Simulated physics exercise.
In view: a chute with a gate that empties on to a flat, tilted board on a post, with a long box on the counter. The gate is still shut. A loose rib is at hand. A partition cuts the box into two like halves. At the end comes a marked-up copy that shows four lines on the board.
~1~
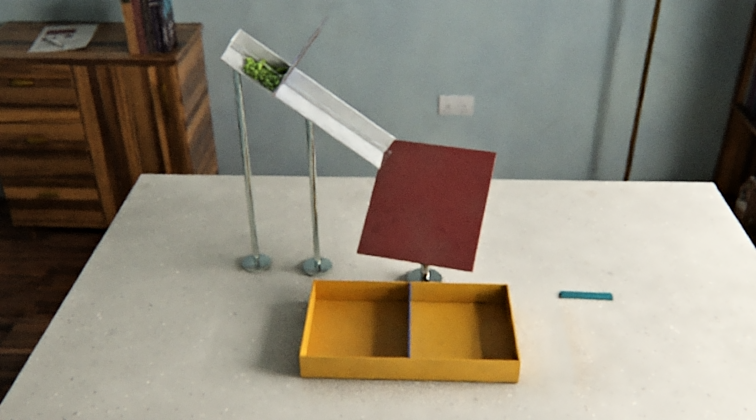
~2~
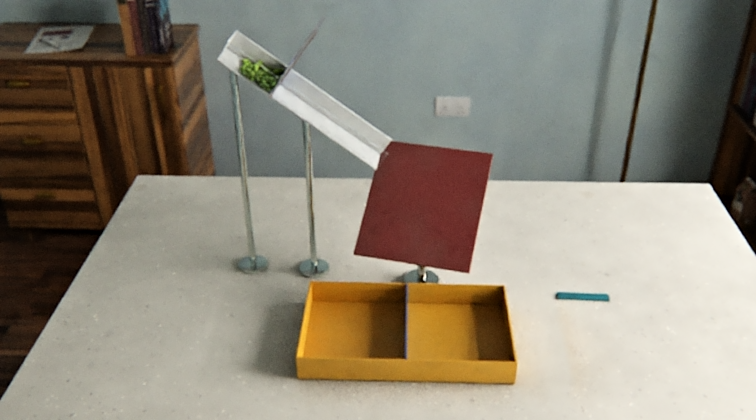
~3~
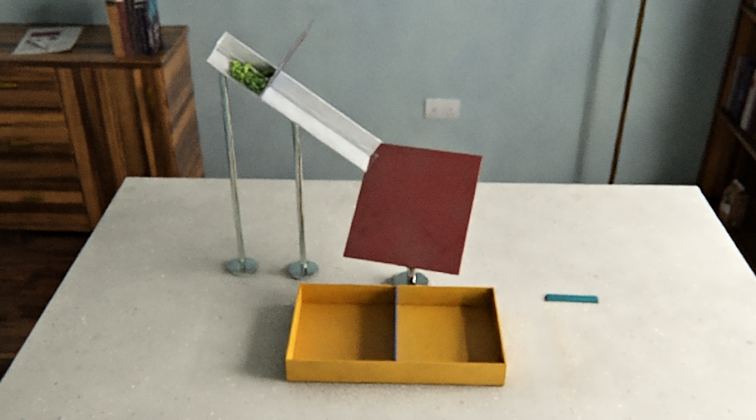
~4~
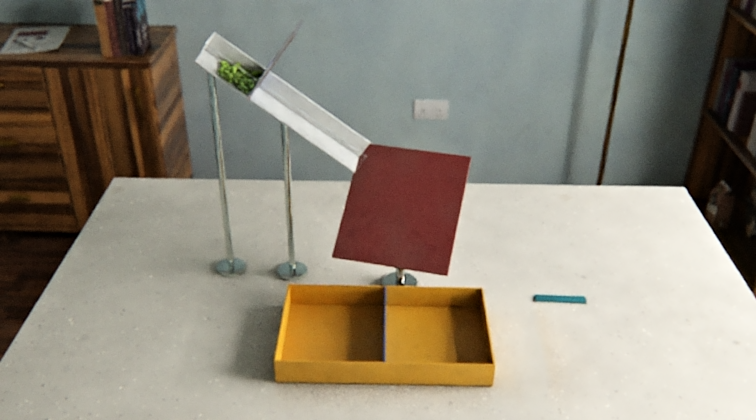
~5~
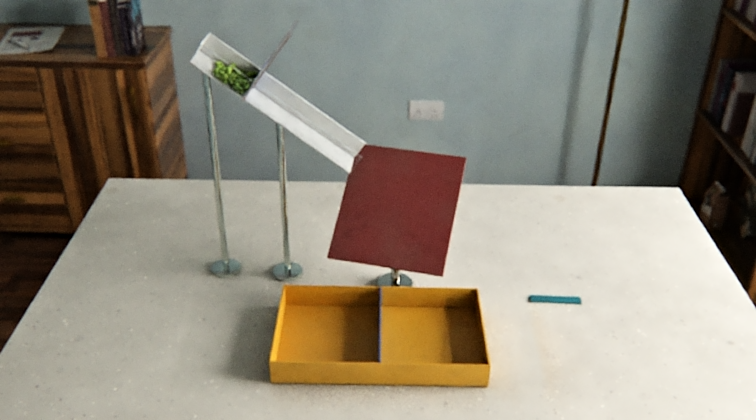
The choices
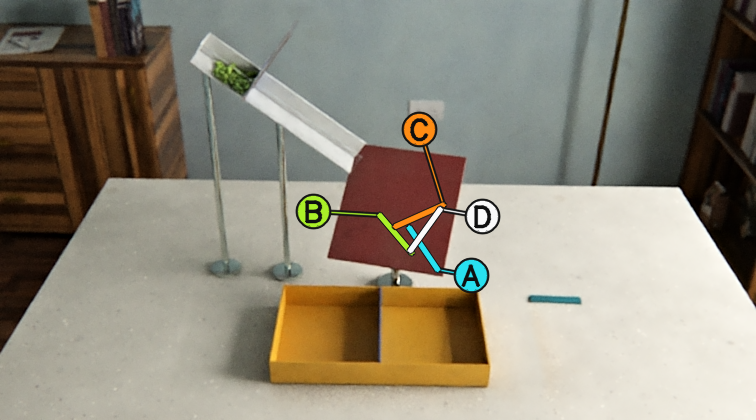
Camera drifting slightly right past a still tabletop setup of green peas in a raised chute, tilted red board and divided yellow box.
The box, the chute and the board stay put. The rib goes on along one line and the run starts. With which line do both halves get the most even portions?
D is best.
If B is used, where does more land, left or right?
More lands on the right.
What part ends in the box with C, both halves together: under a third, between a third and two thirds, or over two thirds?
Over two thirds.
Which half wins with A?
The right half.
On the marked copy, line A from (409, 227) to (437, 269); line B from (379, 215) to (411, 252); line C from (443, 205) to (395, 226); line D from (440, 209) to (410, 250).
Choosing A, of what is caught, a small share in the left half, the bulk in the right.
Choosing B, of what is caught, a small share in the left half, all but a few in the right.
Choosing C, of what is caught, the bulk in the left half, close to a quarter in the right.
Choosing D, of what is caught, close to two thirds in the left half, close to a third in the right.
